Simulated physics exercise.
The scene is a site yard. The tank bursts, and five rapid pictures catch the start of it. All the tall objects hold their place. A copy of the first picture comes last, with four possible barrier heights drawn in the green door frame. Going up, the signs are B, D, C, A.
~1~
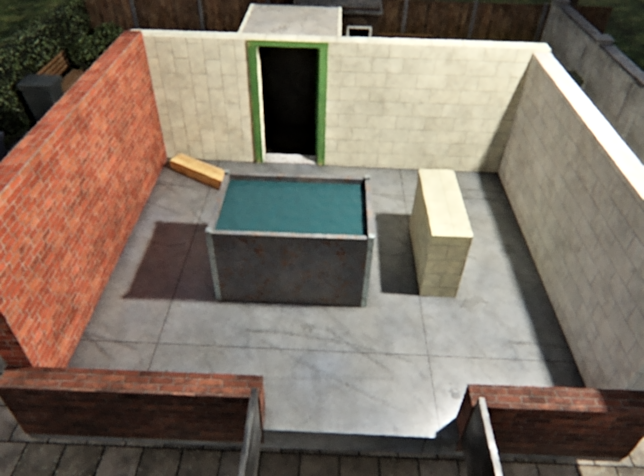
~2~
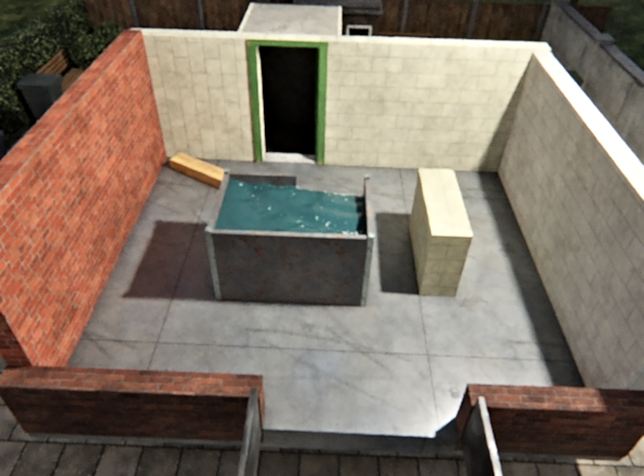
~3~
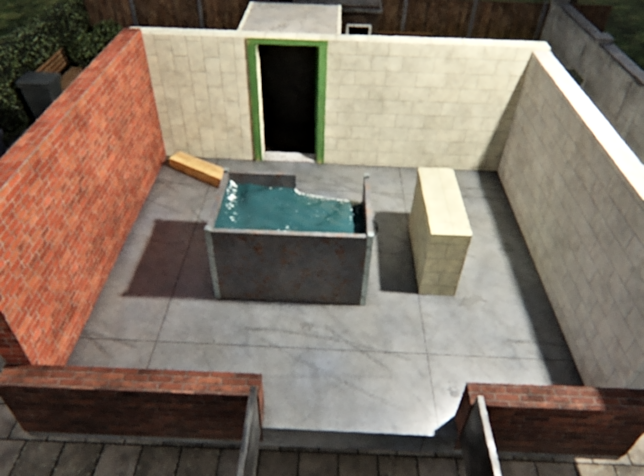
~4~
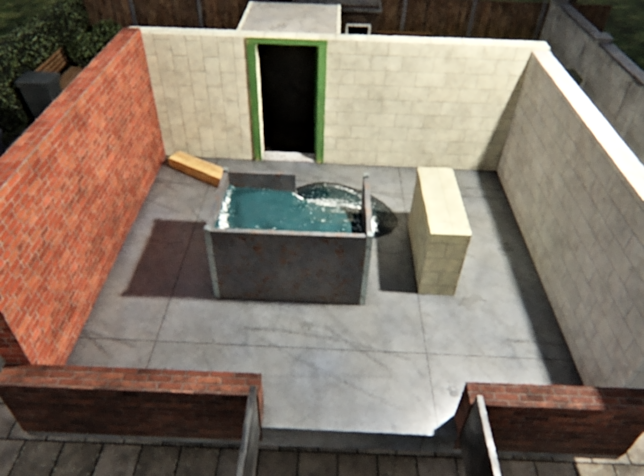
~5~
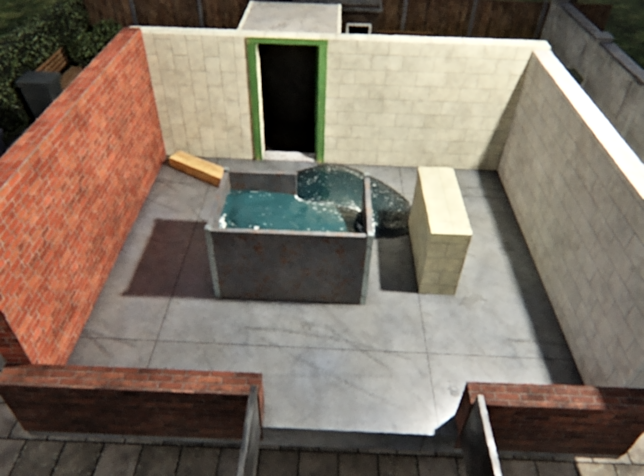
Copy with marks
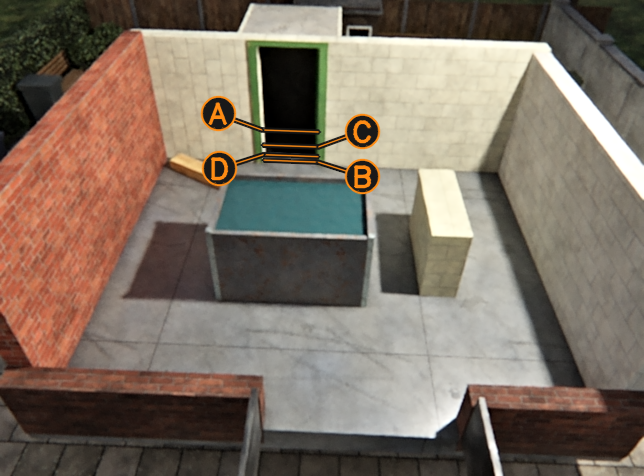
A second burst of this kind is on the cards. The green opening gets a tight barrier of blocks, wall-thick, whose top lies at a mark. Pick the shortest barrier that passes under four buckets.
I would pick height C.
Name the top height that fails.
D.
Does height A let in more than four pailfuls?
No.
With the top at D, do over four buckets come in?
Yes, it does.
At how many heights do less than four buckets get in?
Two of them.
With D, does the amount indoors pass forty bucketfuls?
No, less.
On the marked copy, A at (290, 130); B at (290, 161); C at (290, 146); D at (290, 155); from the bottom up B, D, C, A.
With A, nothing gets over.
With B, dozens of bucketfuls pour in.
With C, a bucket or two gets in.
With D, some 15 bucketfuls get in.
